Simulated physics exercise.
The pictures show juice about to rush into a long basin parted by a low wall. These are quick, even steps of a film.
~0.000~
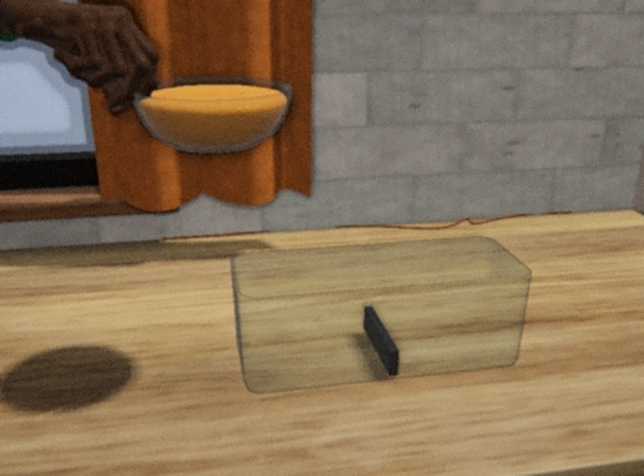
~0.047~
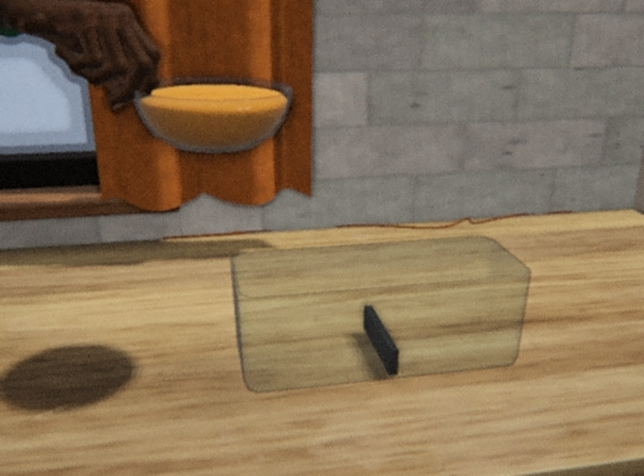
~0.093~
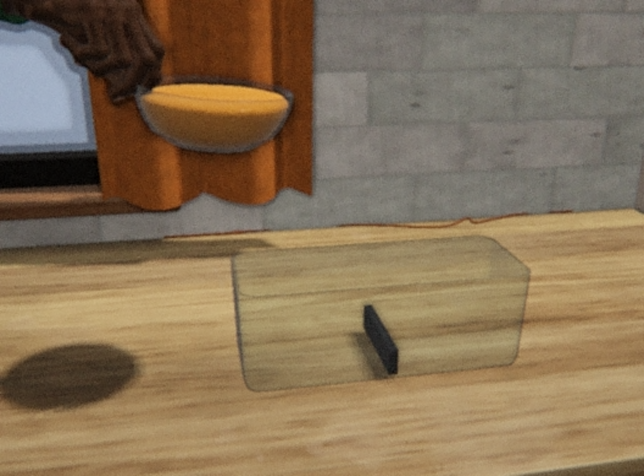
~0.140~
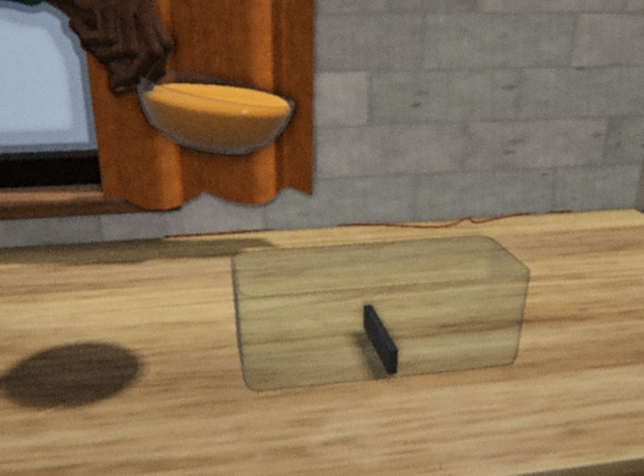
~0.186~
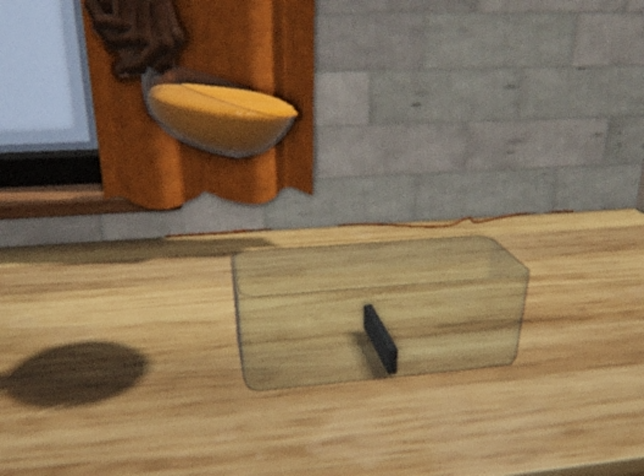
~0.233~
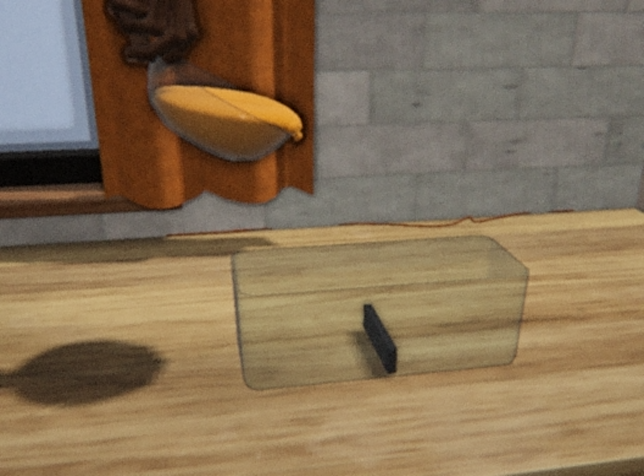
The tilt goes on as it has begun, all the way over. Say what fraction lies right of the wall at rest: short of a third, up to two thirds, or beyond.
It comes to under a third.
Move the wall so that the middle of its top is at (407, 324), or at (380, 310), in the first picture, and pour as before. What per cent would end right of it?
The first gives 20 %, the second 5 %.
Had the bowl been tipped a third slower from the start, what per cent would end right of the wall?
Near 15 %.
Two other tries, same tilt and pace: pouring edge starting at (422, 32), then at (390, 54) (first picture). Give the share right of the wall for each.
About 70 and 65 per cent.
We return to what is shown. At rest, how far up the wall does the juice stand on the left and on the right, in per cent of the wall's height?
Left: 70 %. Right: 20 %.
A moment on, the bowl is tipped on its side and 9 per cent is still to pour, 29 is left of the wall and 0 right of it.
Next, the bowl is tipped on its side and 0 per cent is still to pour, 83 is left of the wall and 6 right of it.
Then the bowl is tipped on its side and 0 per cent is still to pour, 72 is left of the wall and 19 right of it.
Later the bowl is tipped on its side and 0 per cent is still to pour, 70 is left of the wall and 21 right of it.
Finally, 70 per cent lies left of the wall, 21 right of it and 9 outside.
